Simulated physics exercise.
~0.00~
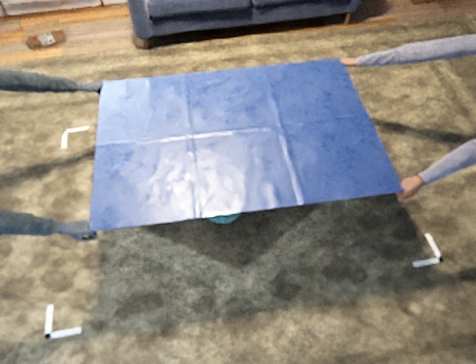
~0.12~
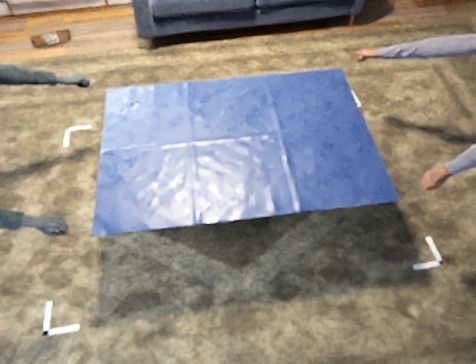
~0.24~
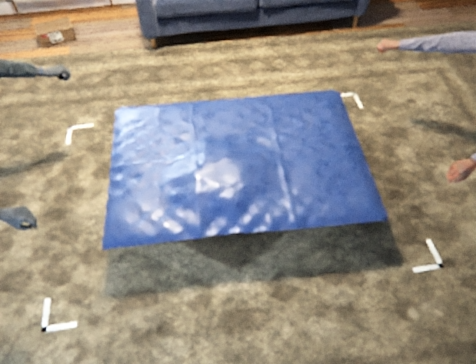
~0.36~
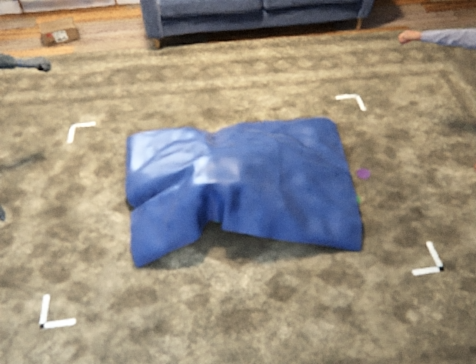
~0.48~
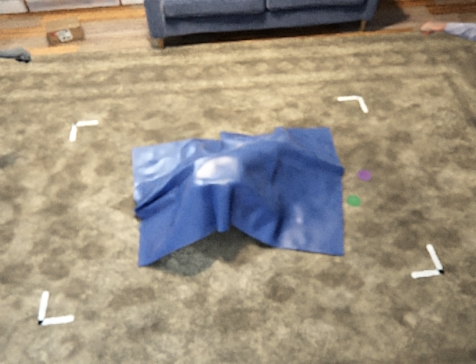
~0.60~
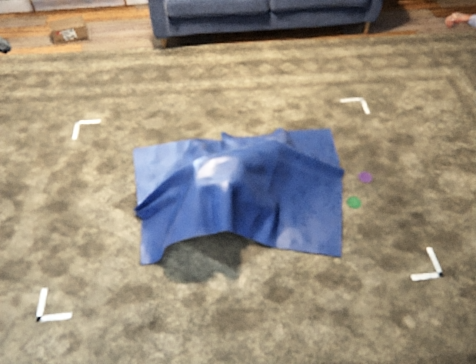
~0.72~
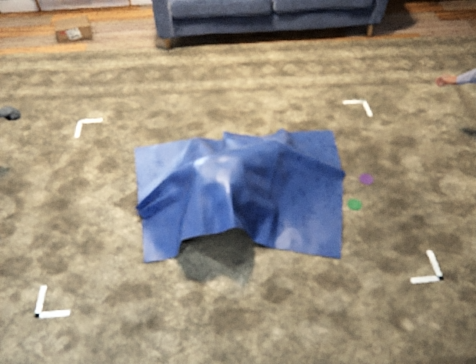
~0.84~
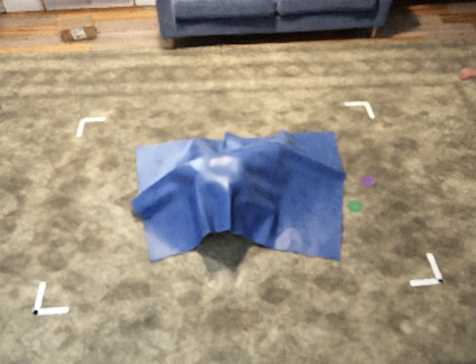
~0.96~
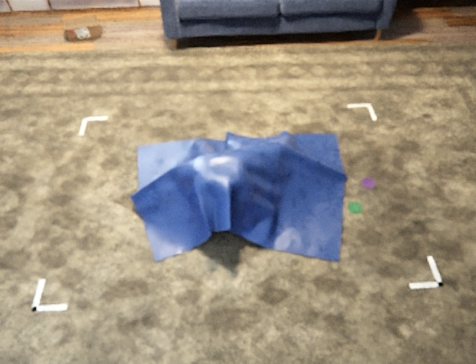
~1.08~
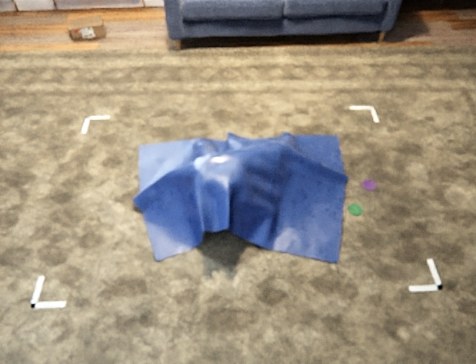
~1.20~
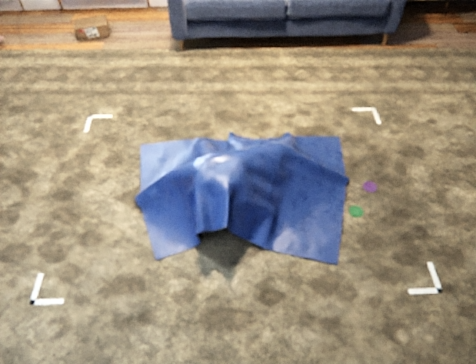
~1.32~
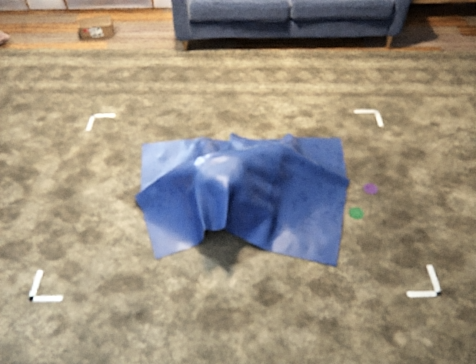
A blue tarp held taut by hands on the left and right is released above a patterned carpet, drops and crumples over raised shapes beneath, then lies still in peaked folds, with a purple disc and a green lid uncovered at its right.
